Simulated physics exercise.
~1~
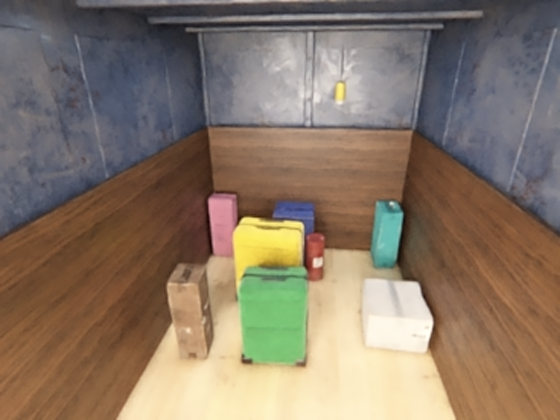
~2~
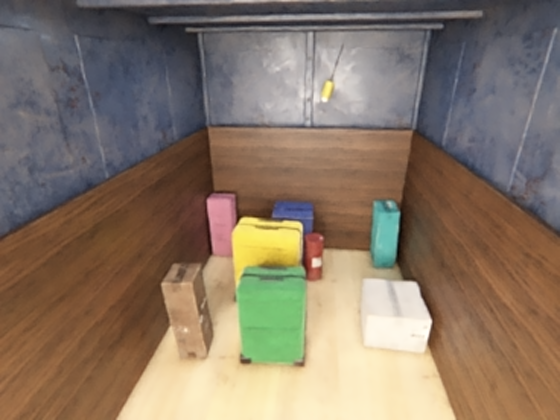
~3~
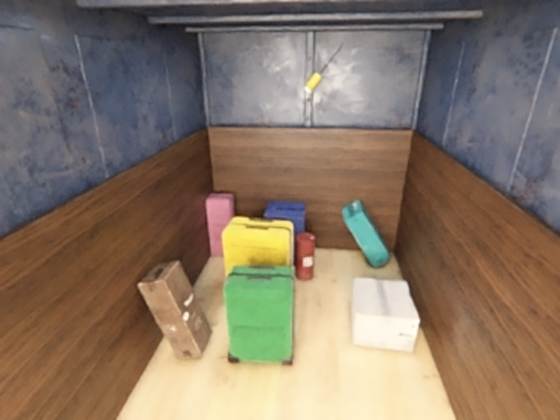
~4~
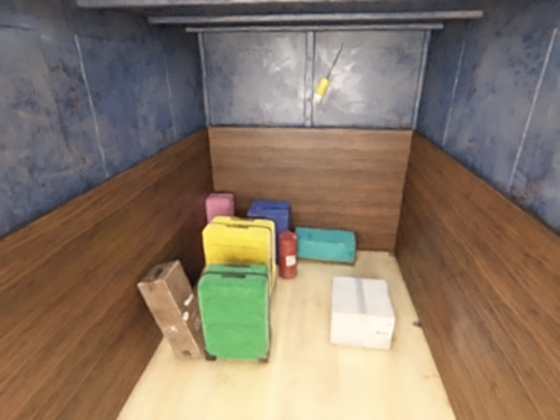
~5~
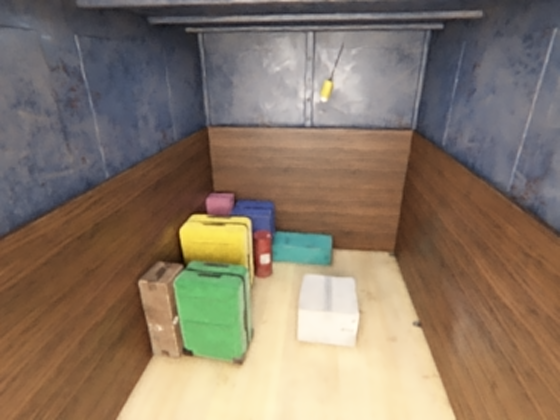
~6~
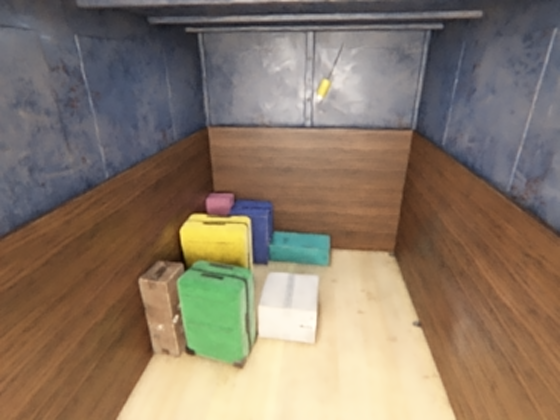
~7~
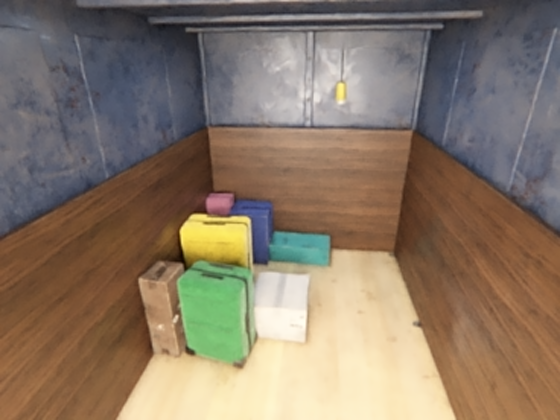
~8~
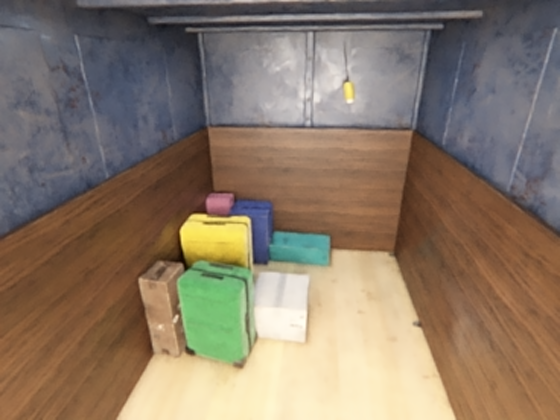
In the load bay of a moving van, a lamp swung while the standing cases and boxes slid left; the turquoise box toppled onto its side and the brown one leaned, then the white box slid up beside the green case and everything settled.
